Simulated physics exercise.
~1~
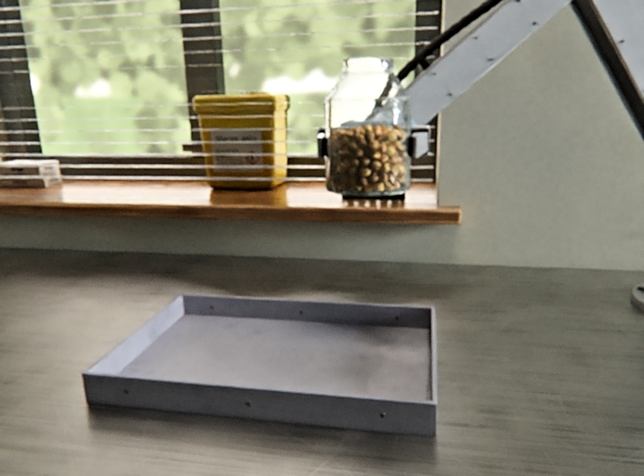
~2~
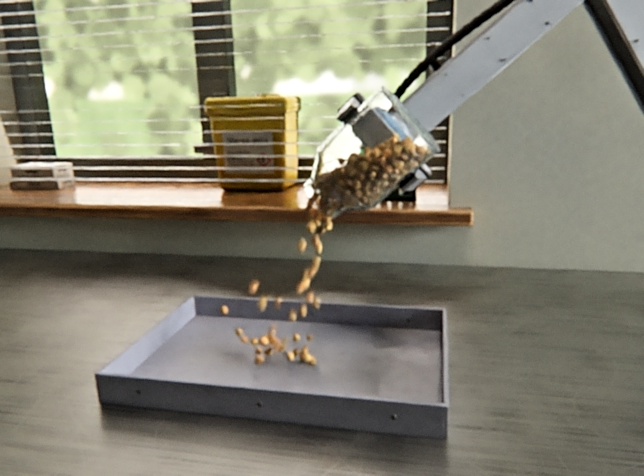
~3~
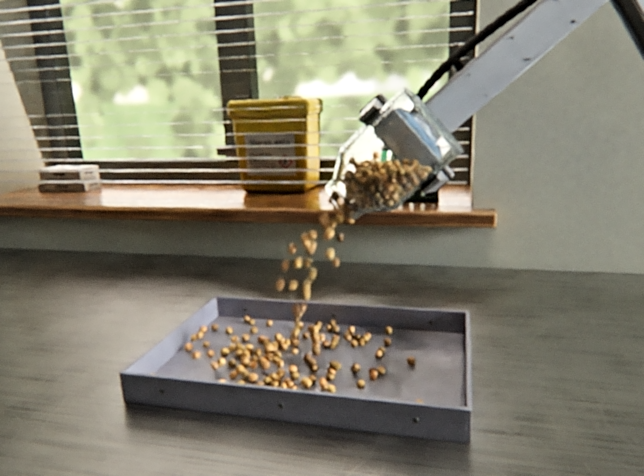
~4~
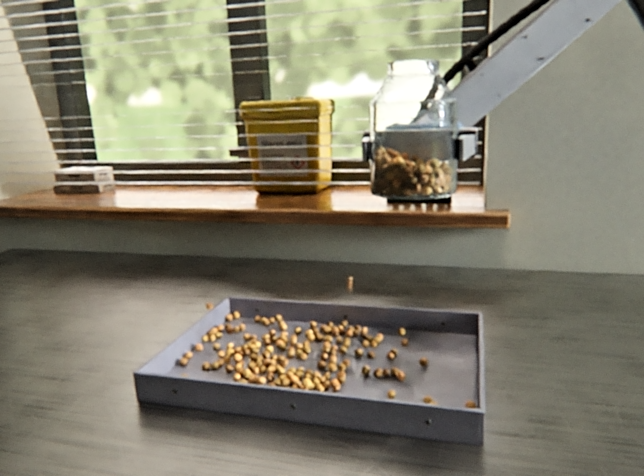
A robot arm tipped a glass jar of dried chickpeas over a shallow gray tray, sending them tumbling out and scattering across it, then turned the jar upright again with a good part still inside and many lying in the tray.
